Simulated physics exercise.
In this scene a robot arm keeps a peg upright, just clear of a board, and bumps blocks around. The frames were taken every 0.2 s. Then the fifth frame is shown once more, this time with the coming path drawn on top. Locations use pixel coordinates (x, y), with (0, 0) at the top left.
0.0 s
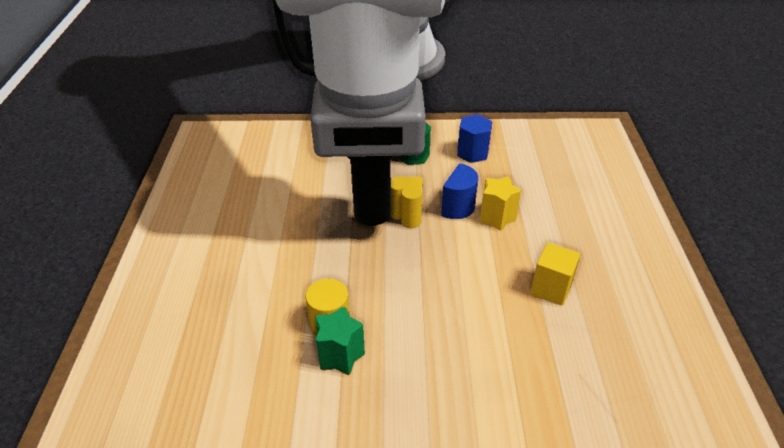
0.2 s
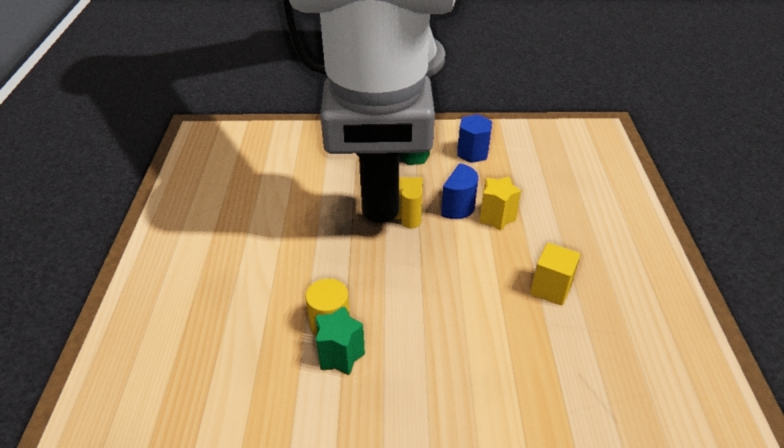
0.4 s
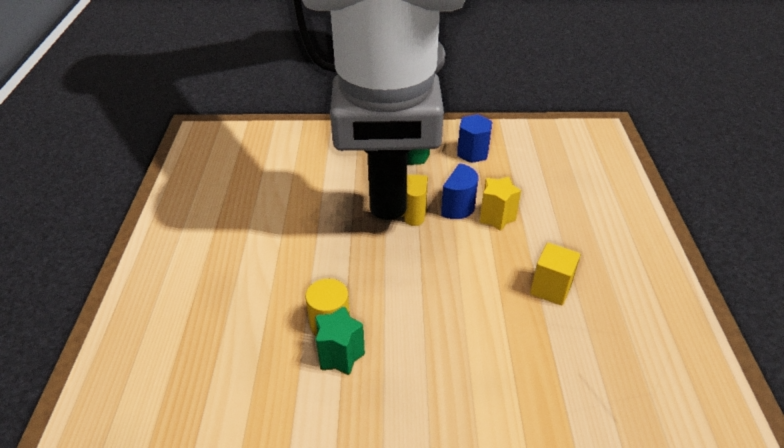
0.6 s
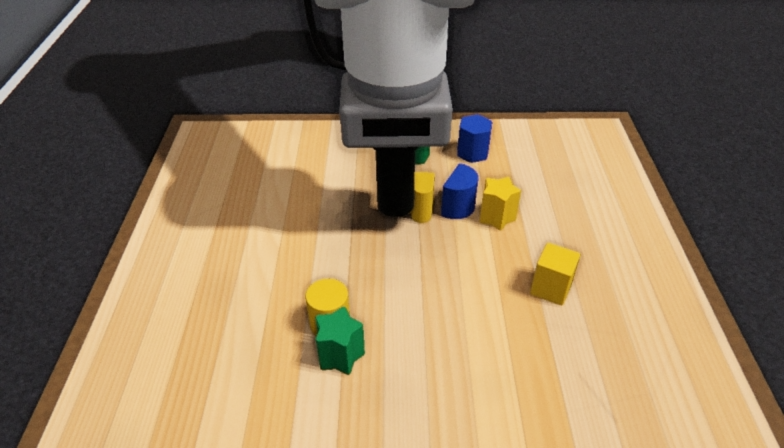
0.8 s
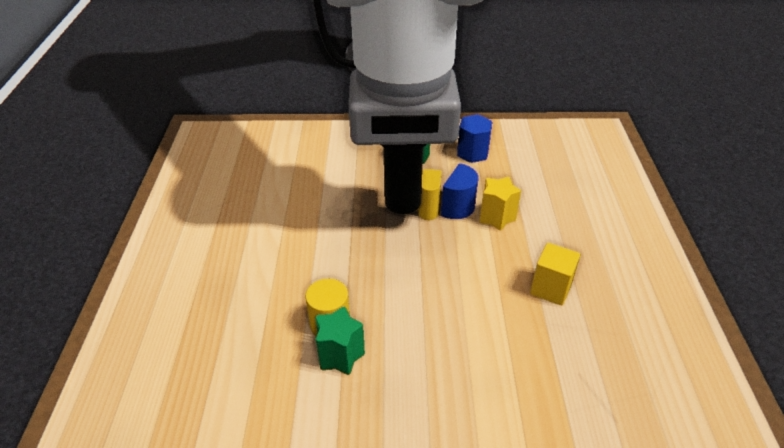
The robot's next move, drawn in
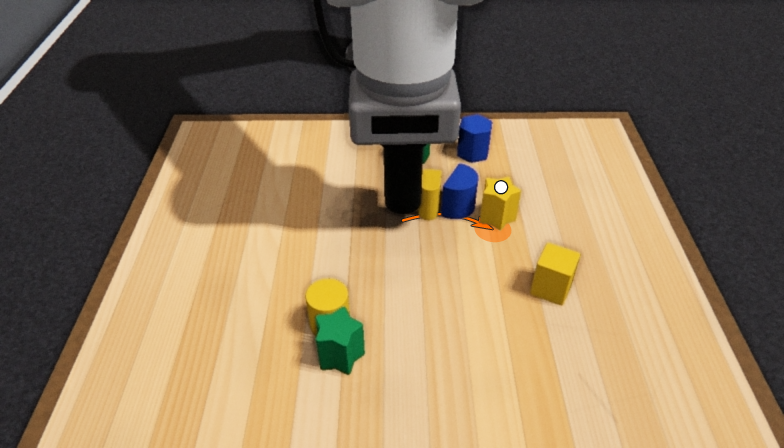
On a wooden board, a robot arm nudges a yellow block right toward a blue one.
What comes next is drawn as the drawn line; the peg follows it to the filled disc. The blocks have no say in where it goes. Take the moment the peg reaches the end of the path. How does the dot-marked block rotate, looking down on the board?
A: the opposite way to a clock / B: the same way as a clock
My answer is option B.
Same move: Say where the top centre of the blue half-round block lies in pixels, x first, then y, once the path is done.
The point I'd pick in the picture is (499, 170).
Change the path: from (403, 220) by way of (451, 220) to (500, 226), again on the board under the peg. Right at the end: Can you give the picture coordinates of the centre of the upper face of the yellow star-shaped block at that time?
I'd expect the centre of its top face to be at (534, 188).
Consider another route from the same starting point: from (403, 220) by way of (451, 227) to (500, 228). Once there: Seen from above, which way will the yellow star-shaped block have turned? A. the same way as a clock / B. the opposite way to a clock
A
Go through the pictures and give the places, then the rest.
In the first picture, tip of the peg at (373, 214), middles of tops, yellow heart-shaped block at (408, 185), blue half-round block at (462, 177), yellow star-shaped block at (501, 187), yellow square block at (559, 258).
In the second picture, peg at (380, 211), nothing pushed.
In the third picture, peg at (388, 208), yellow heart-shaped block at (412, 183).
In the fourth picture, peg at (396, 205), yellow heart-shaped block at (419, 180).
In the fifth picture, peg at (403, 202), yellow heart-shaped block at (426, 178), blue half-round block at (462, 177), yellow star-shaped block at (501, 187), yellow square block at (559, 258).
The line goes from (403, 220) by way of (433, 215) and (464, 217) to (493, 229); the dot is on the yellow star-shaped block.
The first path, step by step. Halfway along, peg at (452, 197); yellow heart-shaped block at (456, 165), turned 35° anticlockwise; blue half-round block at (488, 172); yellow star-shaped block at (510, 187), turned 35° clockwise.
At the end, peg at (496, 211); yellow heart-shaped block at (457, 165), turned 40° anticlockwise; blue half-round block at (499, 170), turned 50° anticlockwise; yellow star-shaped block at (526, 190), turned 35° clockwise; yellow square block unmoved.
